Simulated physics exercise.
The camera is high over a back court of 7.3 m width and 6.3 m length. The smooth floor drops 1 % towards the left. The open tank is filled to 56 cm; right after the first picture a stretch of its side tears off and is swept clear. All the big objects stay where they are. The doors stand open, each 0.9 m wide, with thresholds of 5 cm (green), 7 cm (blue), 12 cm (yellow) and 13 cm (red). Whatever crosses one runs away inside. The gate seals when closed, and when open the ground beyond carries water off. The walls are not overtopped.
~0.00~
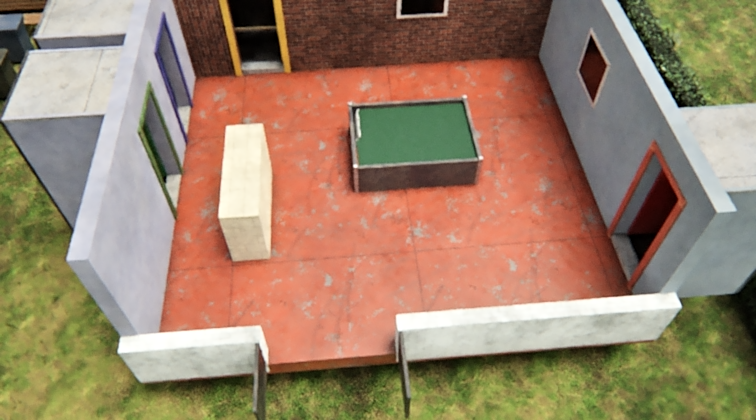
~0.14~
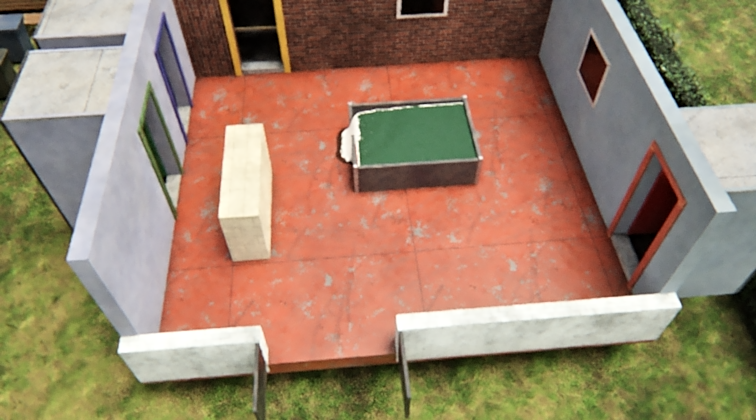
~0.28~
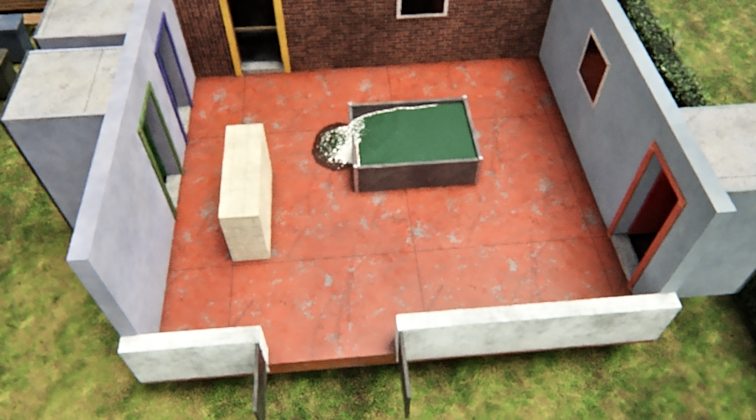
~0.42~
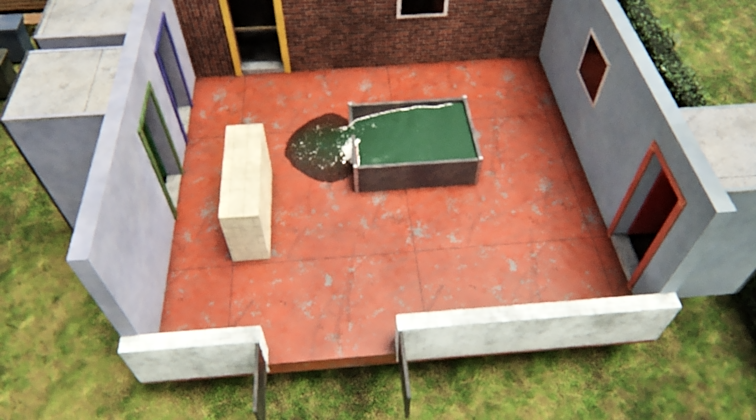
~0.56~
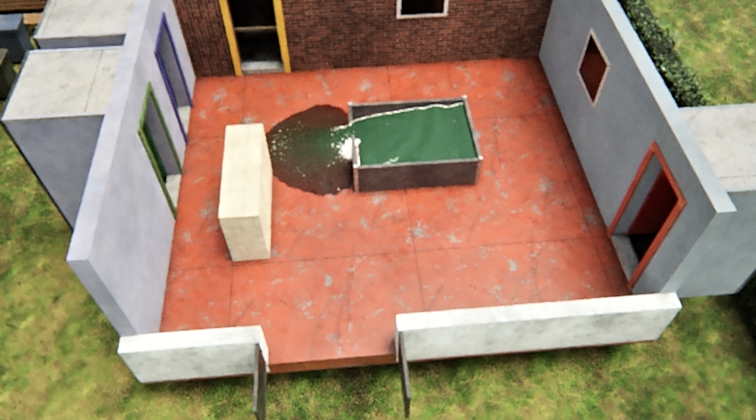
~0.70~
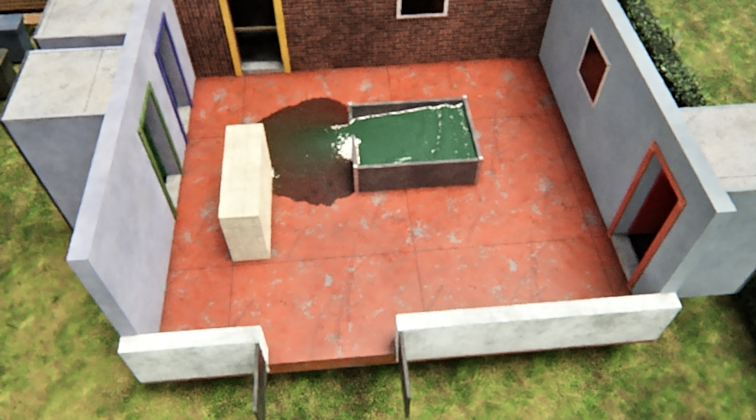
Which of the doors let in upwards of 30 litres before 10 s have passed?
The water let in: At the green door it goes over the limit; at the blue door it goes over the limit; at the yellow door it does not reach the limit; at the red door it does not reach the limit.
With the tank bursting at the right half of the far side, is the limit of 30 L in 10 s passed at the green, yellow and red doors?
Then: Green below, yellow under, red below.
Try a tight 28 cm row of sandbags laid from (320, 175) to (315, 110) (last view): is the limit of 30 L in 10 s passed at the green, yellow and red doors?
Then: Green below, yellow under, red below.
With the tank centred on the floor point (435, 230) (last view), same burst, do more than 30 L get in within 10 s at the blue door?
Then: Blue not over.
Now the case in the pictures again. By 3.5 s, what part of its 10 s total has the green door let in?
About 35 per cent.
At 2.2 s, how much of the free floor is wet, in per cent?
Near 25 per cent is wet.
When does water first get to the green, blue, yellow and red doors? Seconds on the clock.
Arrival: Green 1.4 s, blue 1.2 s, yellow 1.6 s, red not within the 10 s.
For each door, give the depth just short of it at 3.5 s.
Depths in cm: Green 8, blue 16, yellow 11, red 0.
After 1.4 s water covers 20 % of the floor and is deepest (30 cm) near (347, 142); green door not reached, blue door 11 cm at the sill, 1 L in, yellow door not reached, red door not reached.
After 2.2 s water covers 25 % of the floor and is deepest (30 cm) near (195, 84); green door 10 cm at the sill, 9 L in, blue door 18 cm at the sill, 37 L in, yellow door 9 cm at the sill, 0 L in, red door not reached.
After 3.5 s water covers 35 % of the floor and is deepest (20 cm) near (195, 84); green door 8 cm at the sill, 27 L in, blue door 16 cm at the sill, 95 L in, yellow door 11 cm at the sill, 0 L in, red door not reached.
After 6.0 s water covers 45 % of the floor and is deepest (14 cm) near (185, 154); green door 9 cm at the sill, 51 L in, blue door 11 cm at the sill, 146 L in, yellow door 11 cm at the sill, 1 L in, red door not reached.
After 10.0 s water covers 60 % of the floor and is deepest (10 cm) near (164, 305); green door 7 cm at the sill, 76 L in, blue door 9 cm at the sill, 174 L in, yellow door 6 cm at the sill, 1 L in, red door not reached.
